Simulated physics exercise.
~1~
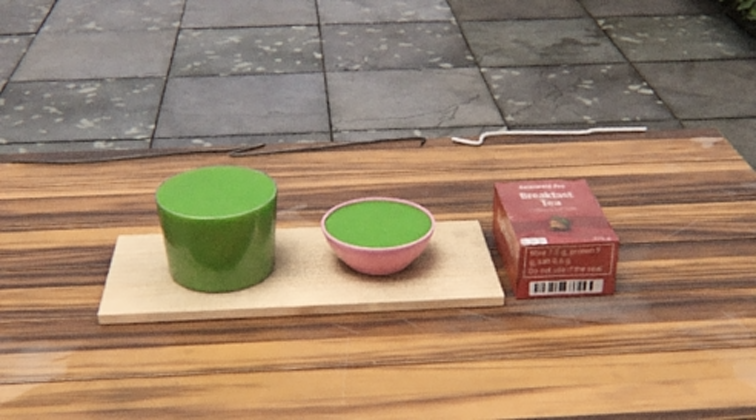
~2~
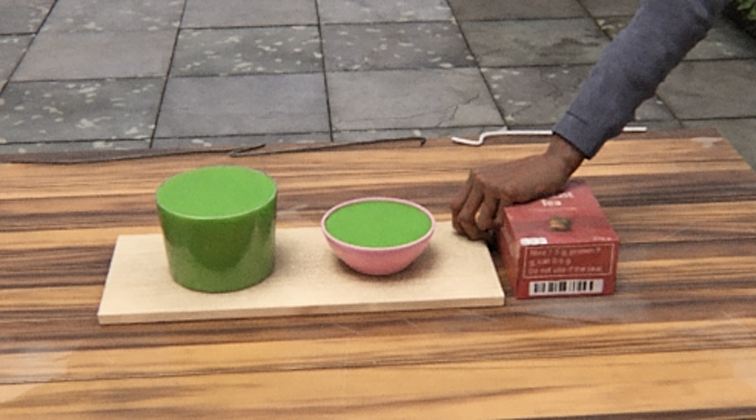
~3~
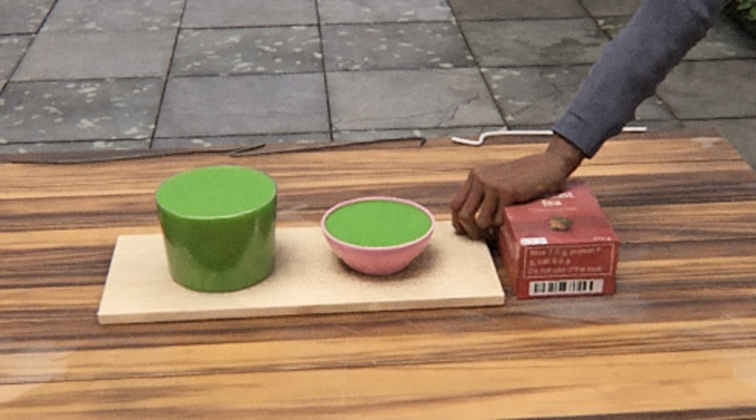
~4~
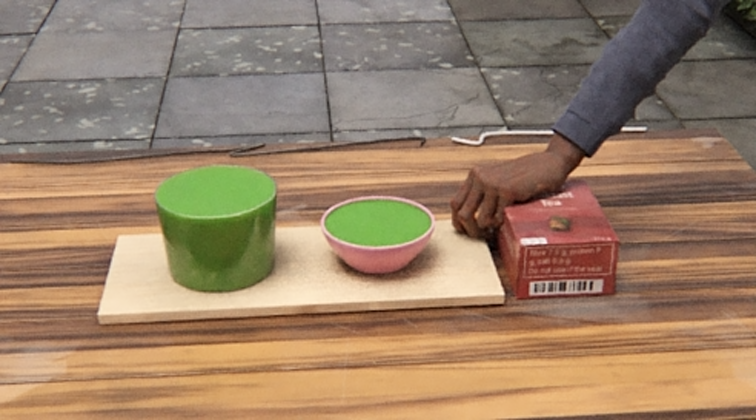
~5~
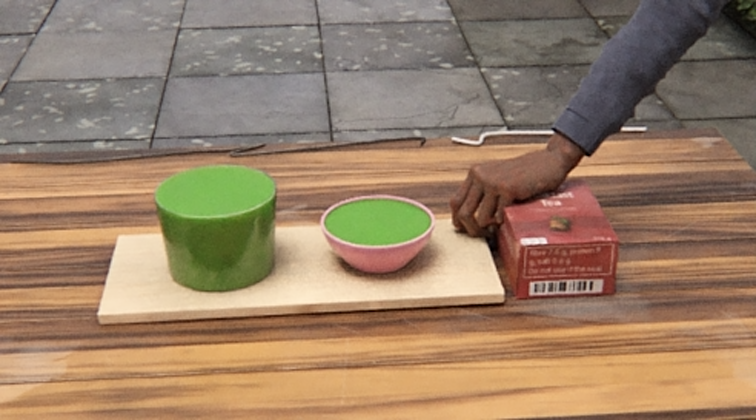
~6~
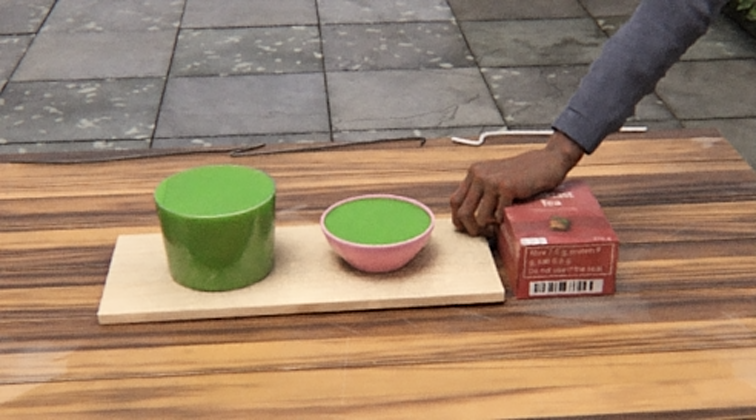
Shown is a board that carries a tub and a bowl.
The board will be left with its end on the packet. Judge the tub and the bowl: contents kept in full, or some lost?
At the end, tub: Brims over. Bowl: Brims over.
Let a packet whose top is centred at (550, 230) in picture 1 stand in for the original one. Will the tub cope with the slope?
Outcome: It sloshes out.
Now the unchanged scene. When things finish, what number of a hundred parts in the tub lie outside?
Roughly 12 percent.
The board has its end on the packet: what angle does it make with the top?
About 10°.
Soon after, the board slopes by about 5°; tub, some has gone over its rim; bowl, some has gone over its rim.
Later, the board slopes by about 11°; tub, some has gone over its rim; bowl, some has gone over its rim.
In the end, the board slopes by about 10°, resting on the packet; tub, some has gone over its rim; bowl, some has gone over its rim.
